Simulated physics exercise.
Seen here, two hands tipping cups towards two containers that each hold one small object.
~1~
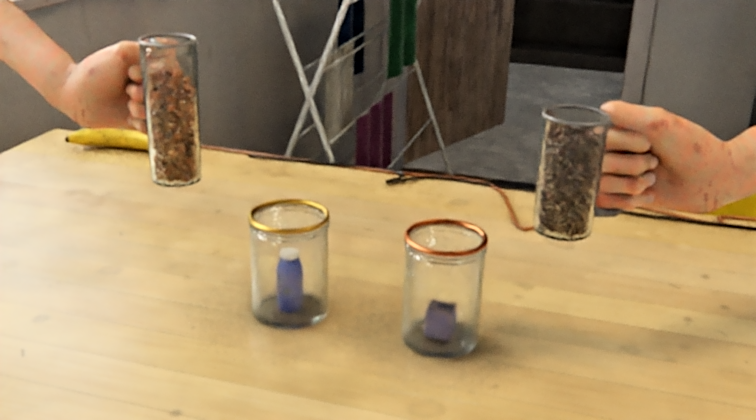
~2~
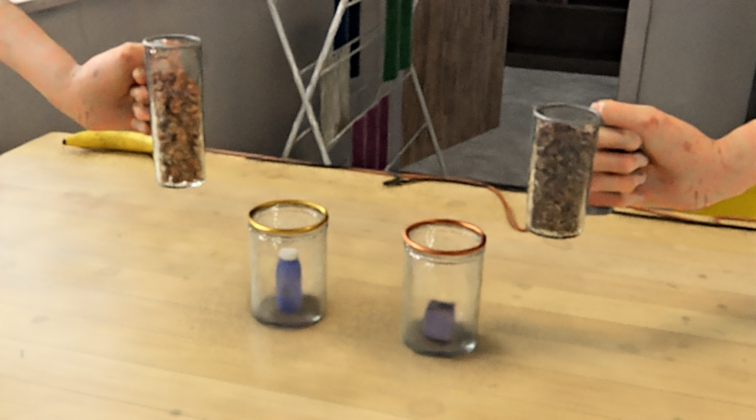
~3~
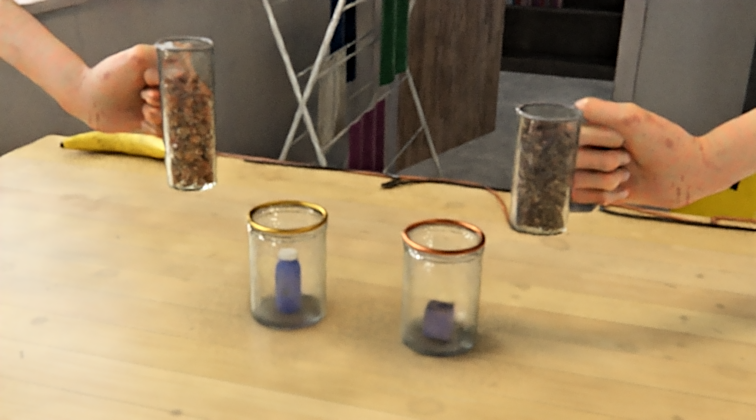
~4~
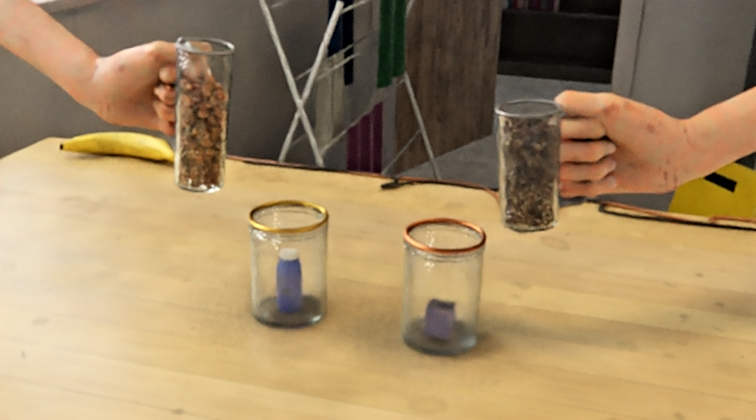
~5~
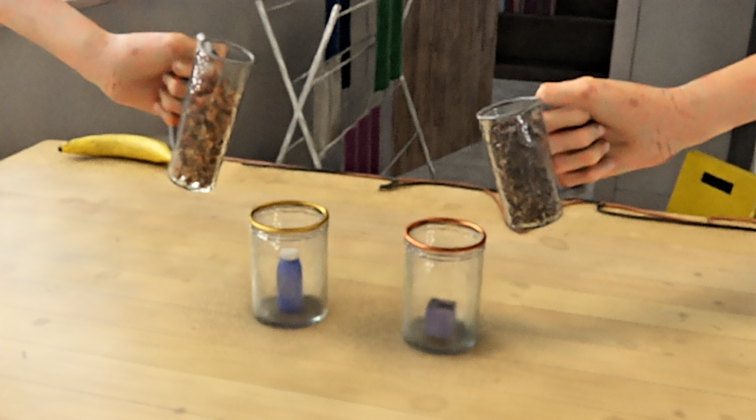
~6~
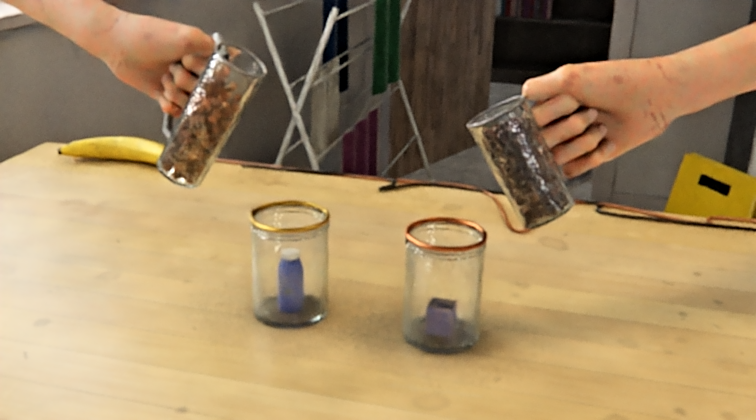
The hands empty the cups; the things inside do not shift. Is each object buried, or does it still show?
The left one still sticks out; the right one gets buried.
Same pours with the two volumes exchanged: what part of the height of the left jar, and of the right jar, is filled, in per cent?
Some 60 per cent left and 50 right.
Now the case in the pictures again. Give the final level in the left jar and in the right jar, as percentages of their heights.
Some 55 per cent left and 50 right.
Then, 0.26 s after the last picture, left jar empty, all of its cupful still in the cup; right jar empty, all of its cupful still in the cup.
Then, 0.60 s after the last picture, left jar empty, all of its cupful still in the cup; right jar nearly empty, nearly all of its cupful still in the cup.
Then, 0.96 s after the last picture, left jar nearly empty, about two thirds of its cupful still in the cup; right jar a quarter full, about half of its cupful still in the cup.
At rest, left jar half full (surface near (290, 257)), nothing beside it; right jar half full (surface near (443, 281)), nothing beside it; the left thing is still showing; the right thing is covered.
